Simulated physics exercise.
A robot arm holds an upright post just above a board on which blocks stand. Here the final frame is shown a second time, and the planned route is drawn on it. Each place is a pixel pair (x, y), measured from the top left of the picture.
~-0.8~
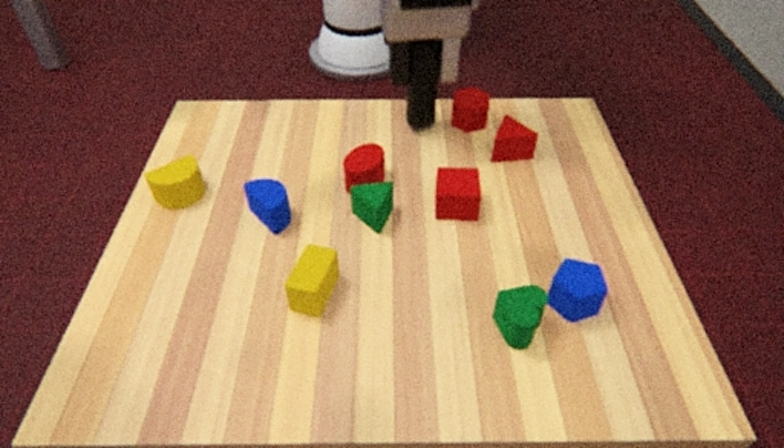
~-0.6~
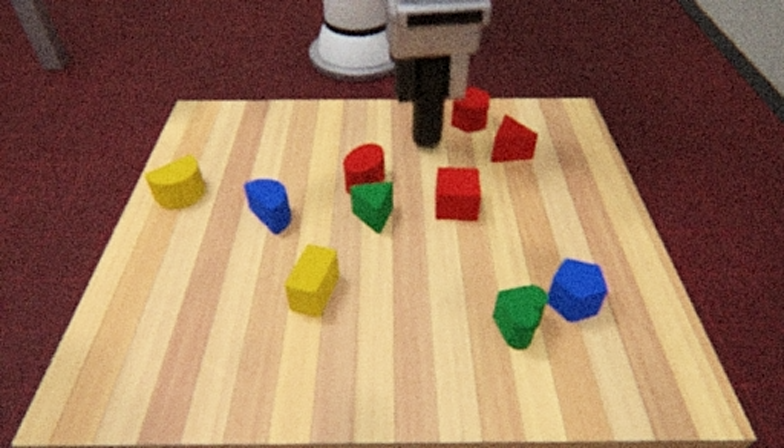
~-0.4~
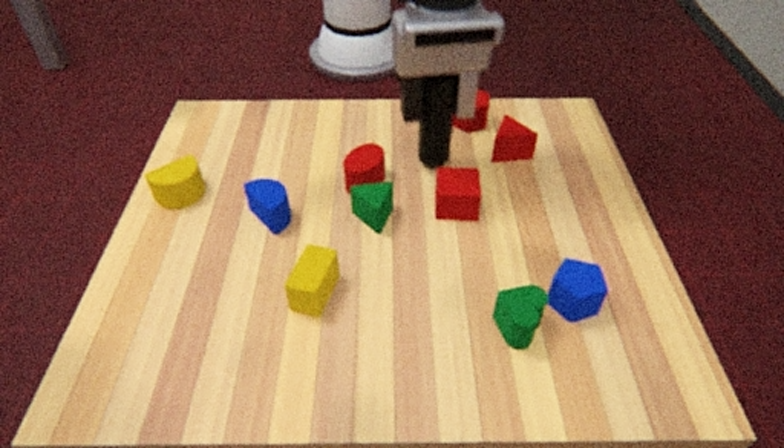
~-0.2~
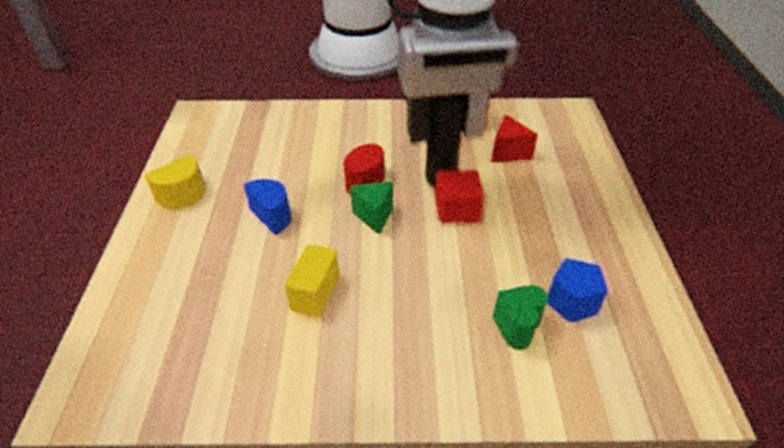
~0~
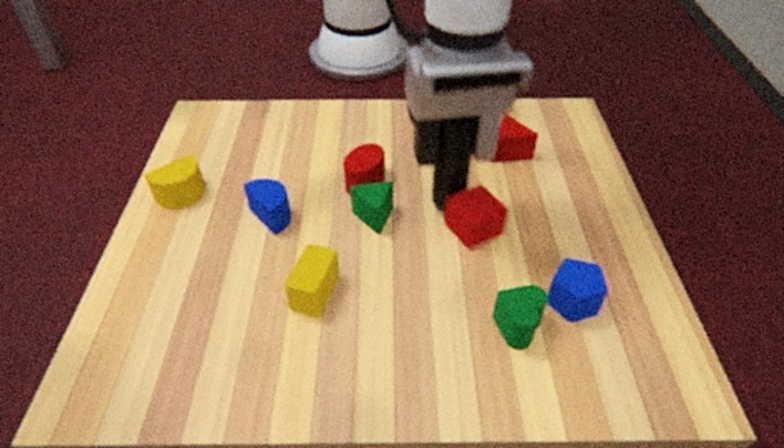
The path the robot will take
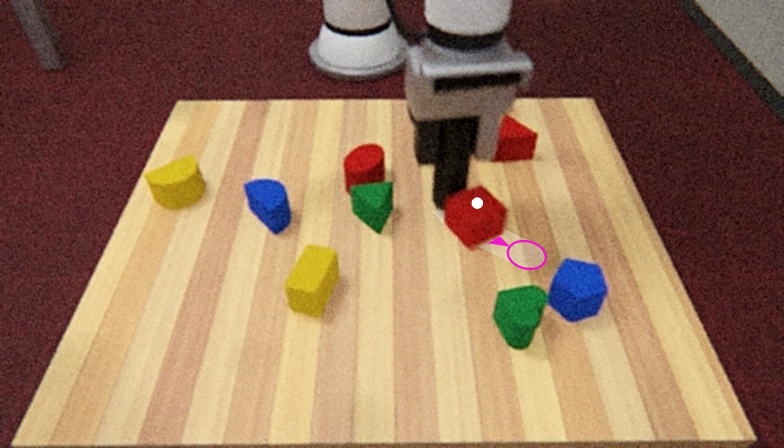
A robot arm moving its dark post forward over a wooden board of coloured blocks, then pushing and turning a red block.
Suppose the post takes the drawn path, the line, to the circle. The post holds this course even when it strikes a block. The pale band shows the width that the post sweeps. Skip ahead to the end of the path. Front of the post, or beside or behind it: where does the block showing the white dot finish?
I'd say the block showing the white dot is still out in front of the post at the end.
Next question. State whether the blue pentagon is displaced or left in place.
That block is shifted.
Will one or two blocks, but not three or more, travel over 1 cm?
It seems so.
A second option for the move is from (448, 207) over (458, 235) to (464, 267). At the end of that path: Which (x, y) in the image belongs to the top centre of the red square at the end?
My estimate: (511, 235).
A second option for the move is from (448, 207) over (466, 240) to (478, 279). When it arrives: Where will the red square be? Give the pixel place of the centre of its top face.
It ends at (524, 242).
The line goes from (448, 207) over (481, 233) to (527, 255); the dot is on the red square.
What follows on the original path. One third of the way, post (468, 219); red square (502, 222).
Two thirds of the way, post (498, 233); red square (531, 241).
At the end, post (529, 248); green triangle unmoved; red square (564, 257); blue pentagon (598, 290), turned 25° clockwise.
